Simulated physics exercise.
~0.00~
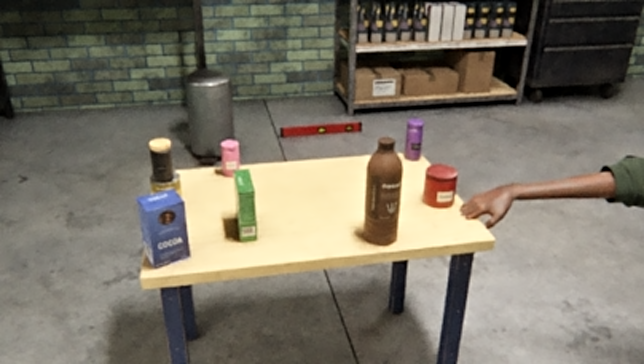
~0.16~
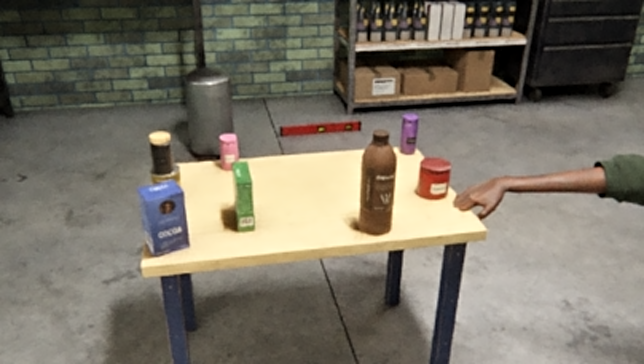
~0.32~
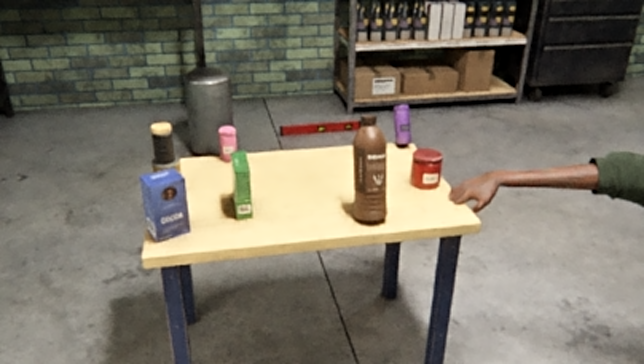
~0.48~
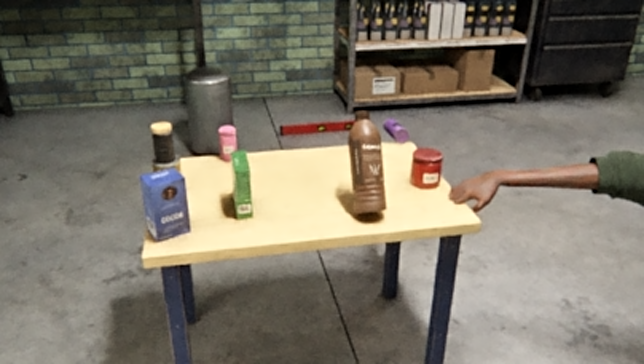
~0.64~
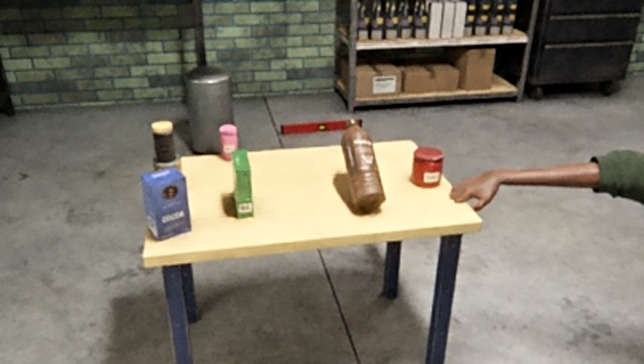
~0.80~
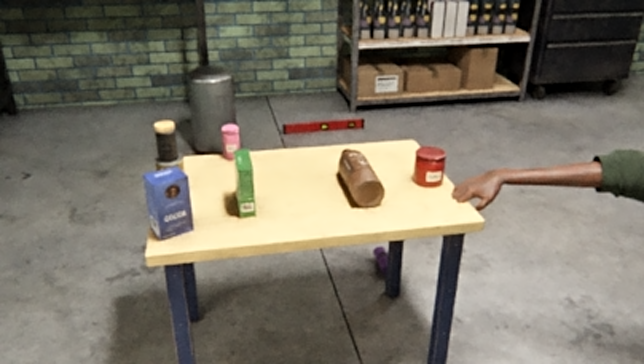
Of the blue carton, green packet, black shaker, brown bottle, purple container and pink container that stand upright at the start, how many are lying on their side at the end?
Two of them end on their side, the brown bottle on the tabletop and the purple container on the floor.
